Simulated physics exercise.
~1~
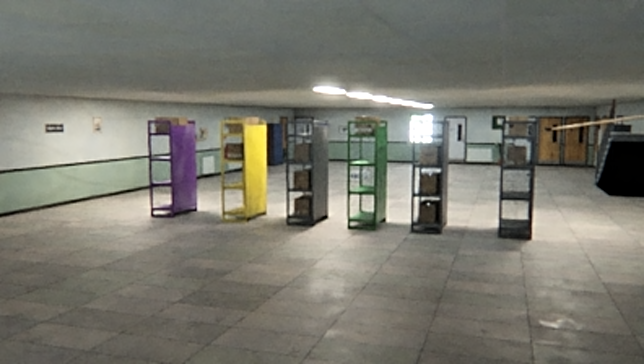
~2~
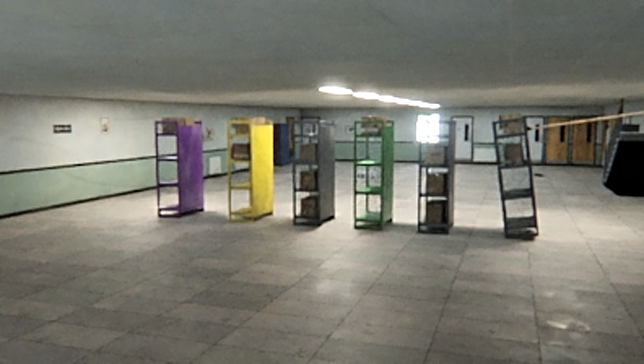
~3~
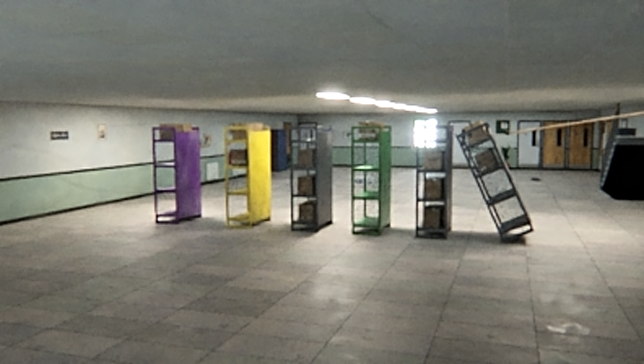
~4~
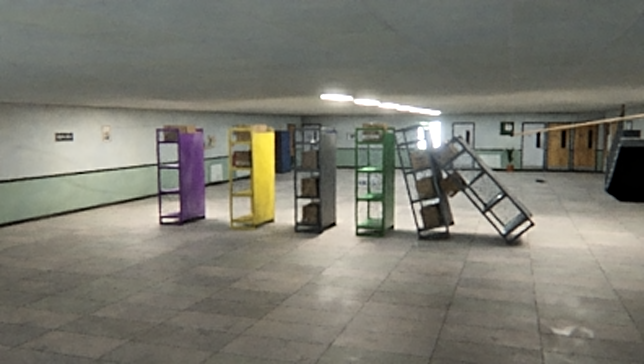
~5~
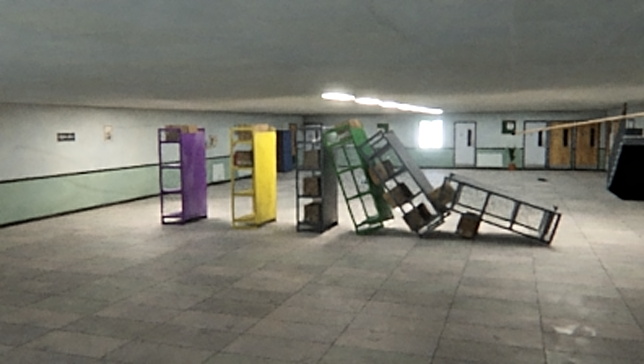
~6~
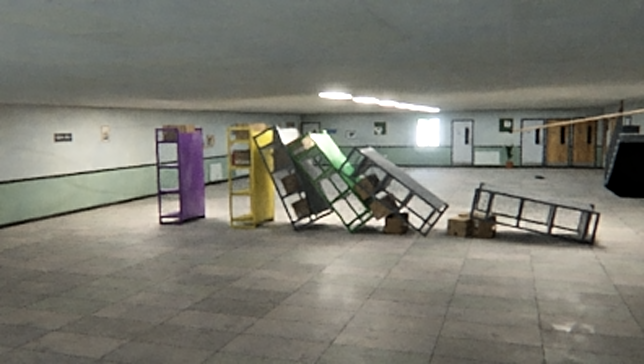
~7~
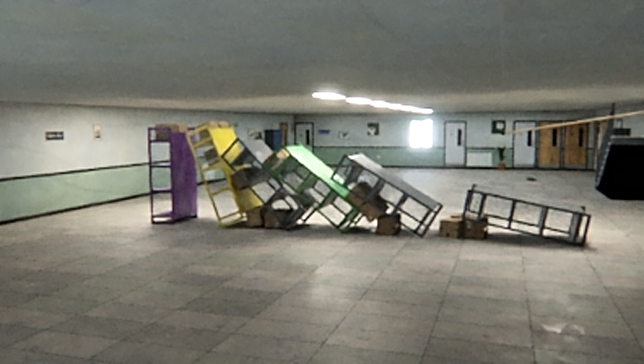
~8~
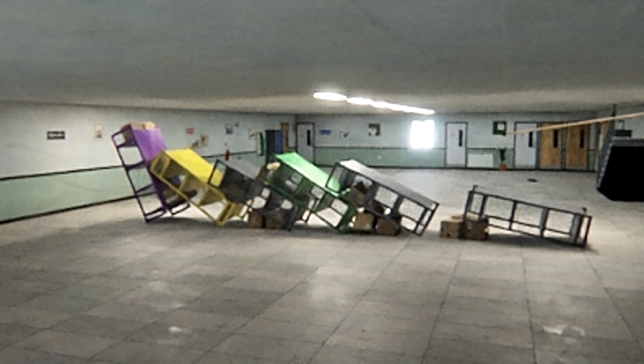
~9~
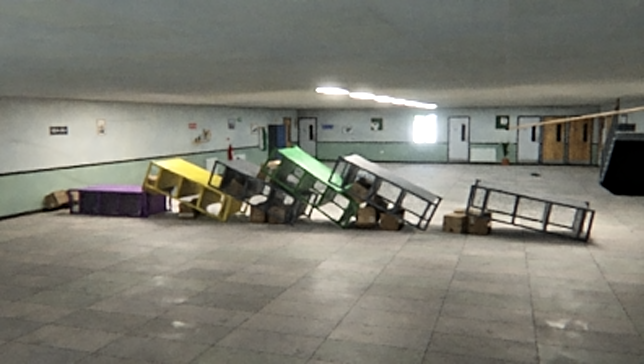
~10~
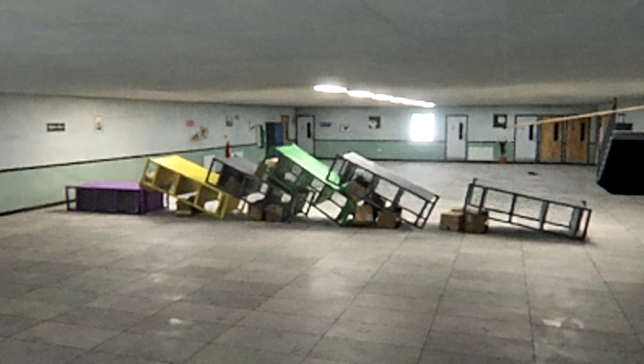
The rightmost of six free-standing racks tips left in a wide, low-ceilinged hall with a tiled floor, viewed from across the room by a slightly swaying camera. From the left stand a purple rack, a yellow one, a dark one, a green one and two more dark ones, most holding brown cartons. The leaning rack strikes its neighbour, then slides down to the floor on the right. The fall passes leftward through green, dark and yellow, spilling cartons, until purple topples too. Purple ends flat at far left, while yellow, green and the dark ones between and beside them rest slanted in a chain.
